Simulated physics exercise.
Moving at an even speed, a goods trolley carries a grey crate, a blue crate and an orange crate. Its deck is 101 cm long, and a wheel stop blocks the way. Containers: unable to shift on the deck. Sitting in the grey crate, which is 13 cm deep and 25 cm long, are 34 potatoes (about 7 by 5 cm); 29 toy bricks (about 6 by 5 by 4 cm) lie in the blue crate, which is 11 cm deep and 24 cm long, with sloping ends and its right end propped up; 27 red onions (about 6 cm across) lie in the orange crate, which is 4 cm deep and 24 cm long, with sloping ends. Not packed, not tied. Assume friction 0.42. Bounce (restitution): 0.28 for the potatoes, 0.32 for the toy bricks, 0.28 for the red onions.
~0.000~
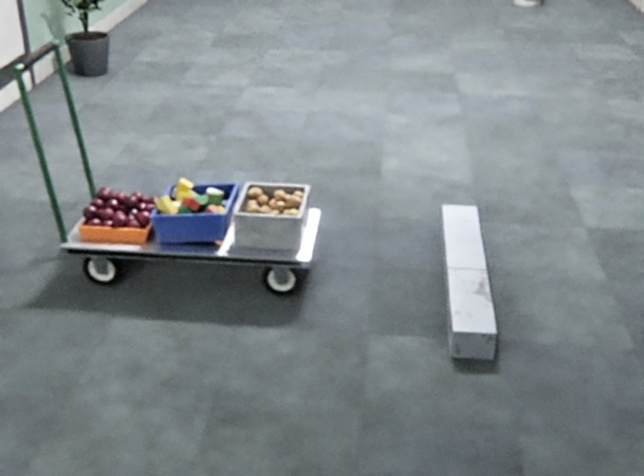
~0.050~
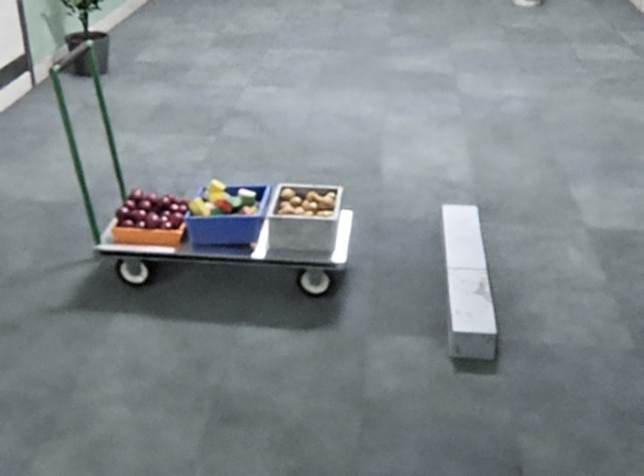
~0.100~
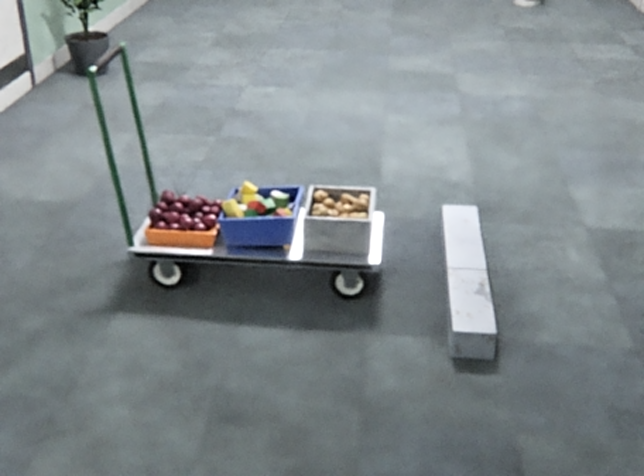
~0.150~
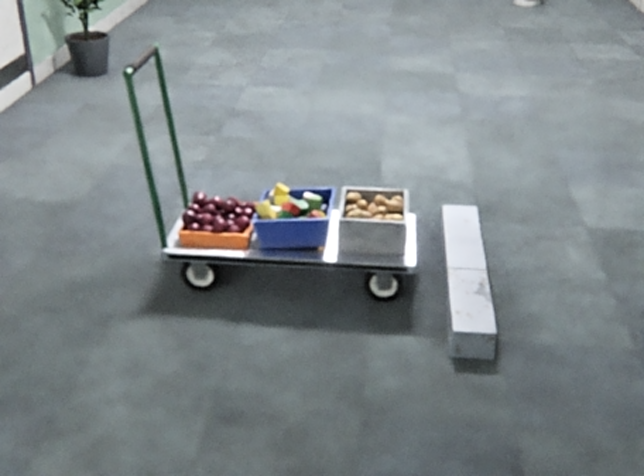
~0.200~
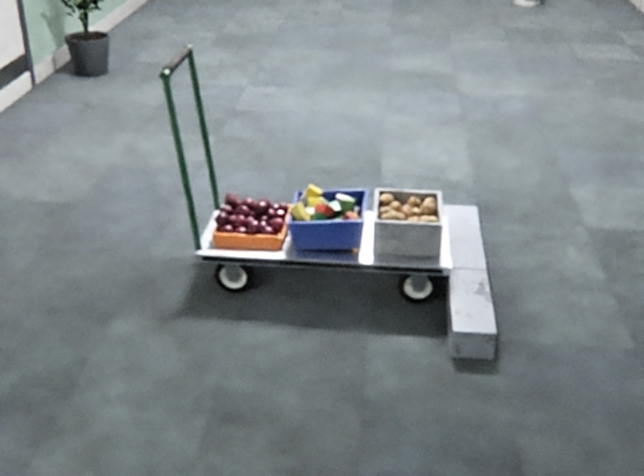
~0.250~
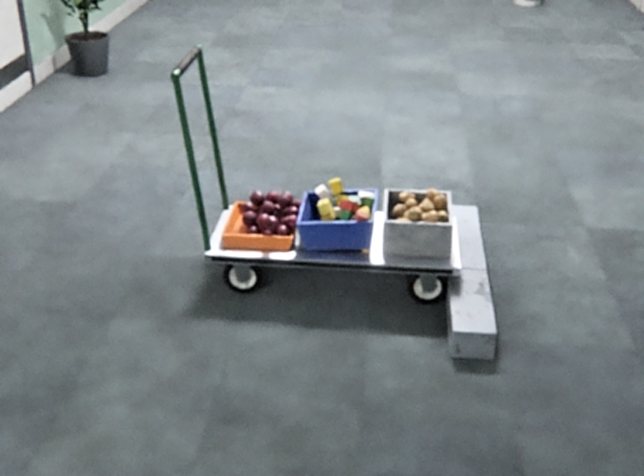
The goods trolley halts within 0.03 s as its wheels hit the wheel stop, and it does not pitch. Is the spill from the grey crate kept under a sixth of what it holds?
Most likely the loss is smaller than a sixth of the load.
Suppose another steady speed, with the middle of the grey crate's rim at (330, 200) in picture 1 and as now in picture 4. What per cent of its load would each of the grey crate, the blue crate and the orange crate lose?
In that case you'd see grey crate at 0, blue crate at 0 and orange crate at 10 percent.
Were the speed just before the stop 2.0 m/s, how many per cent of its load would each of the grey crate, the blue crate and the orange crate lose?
Then the grey crate sheds 0 per cent of its load, the blue crate 0 per cent, and the orange crate 30 per cent.
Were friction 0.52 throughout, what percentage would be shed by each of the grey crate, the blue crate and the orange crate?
In that setup grey crate sheds 0 percent, blue crate sheds 10 percent, and orange crate sheds 20 percent.
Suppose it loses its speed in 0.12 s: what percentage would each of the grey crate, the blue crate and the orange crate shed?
Grey crate 0 %, blue crate 0 %, orange crate 20 %.
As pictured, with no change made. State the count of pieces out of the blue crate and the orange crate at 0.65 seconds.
Estimate at that time - blue crate 4, orange crate 8, give or take.
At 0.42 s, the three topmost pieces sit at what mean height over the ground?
I'd say near 48 cm.
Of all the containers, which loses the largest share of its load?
That would be the orange crate.
After 0.30 s, 0 of 34 out of the grey crate, 0 of 29 out of the blue crate and 2 of 27 out of the orange crate.
After 0.42 s, 2 of 34 out of the grey crate, 2 of 29 out of the blue crate and 7 of 27 out of the orange crate.
After 0.65 s, 2 of 34 out of the grey crate, 4 of 29 out of the blue crate and 7 of 27 out of the orange crate.
Final count (at 1.15 s), 2 of 34 out of the grey crate, 4 of 29 out of the blue crate and 7 of 27 out of the orange crate. Asked share, 2 of 34, 6 per cent.
